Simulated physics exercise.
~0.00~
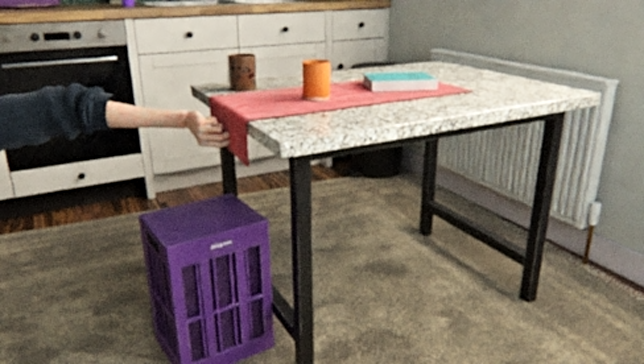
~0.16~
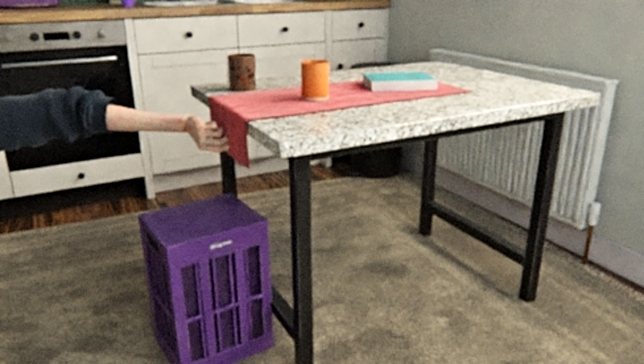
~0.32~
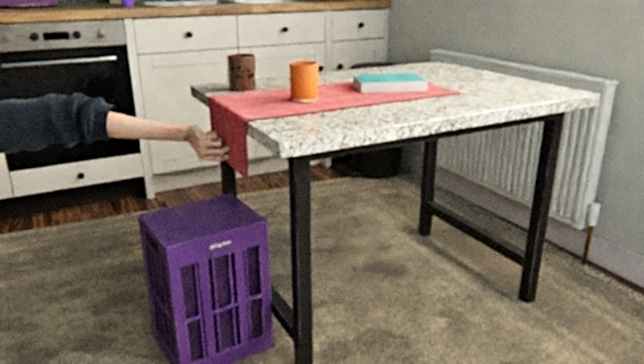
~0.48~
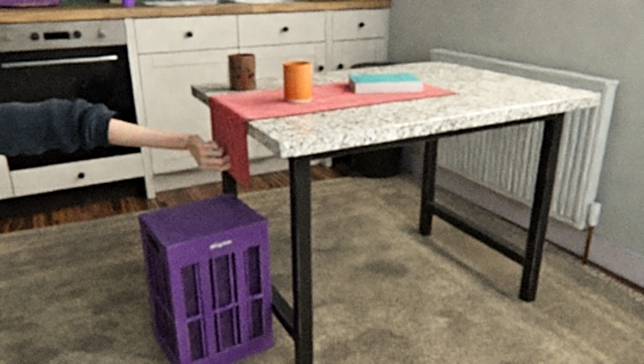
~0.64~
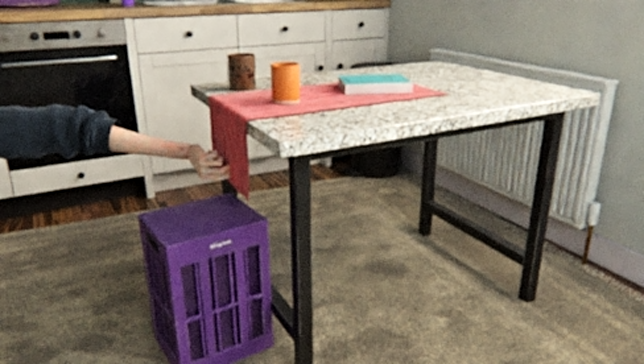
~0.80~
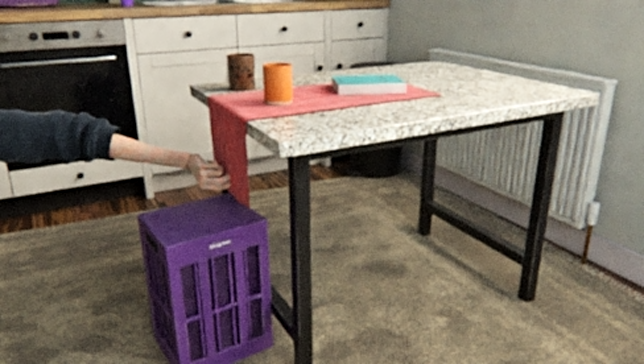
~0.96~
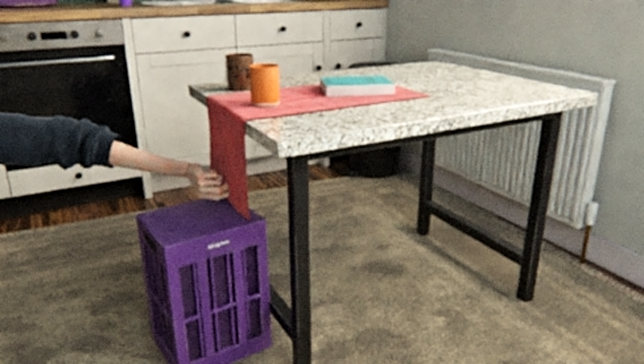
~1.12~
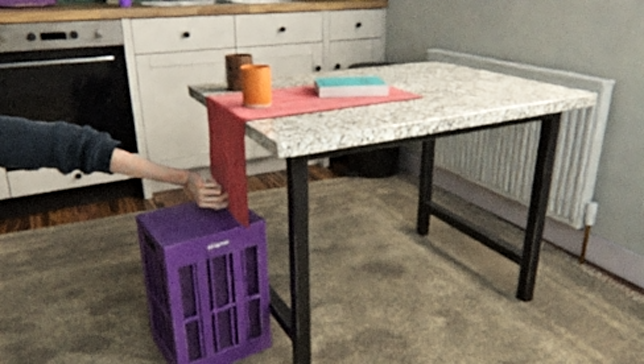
A hand slowly drew the hanging end of a red table runner down until it reached the purple crate below, carrying an orange mug and a turquoise book left across the table, while the brown mug stayed put and nothing fell.
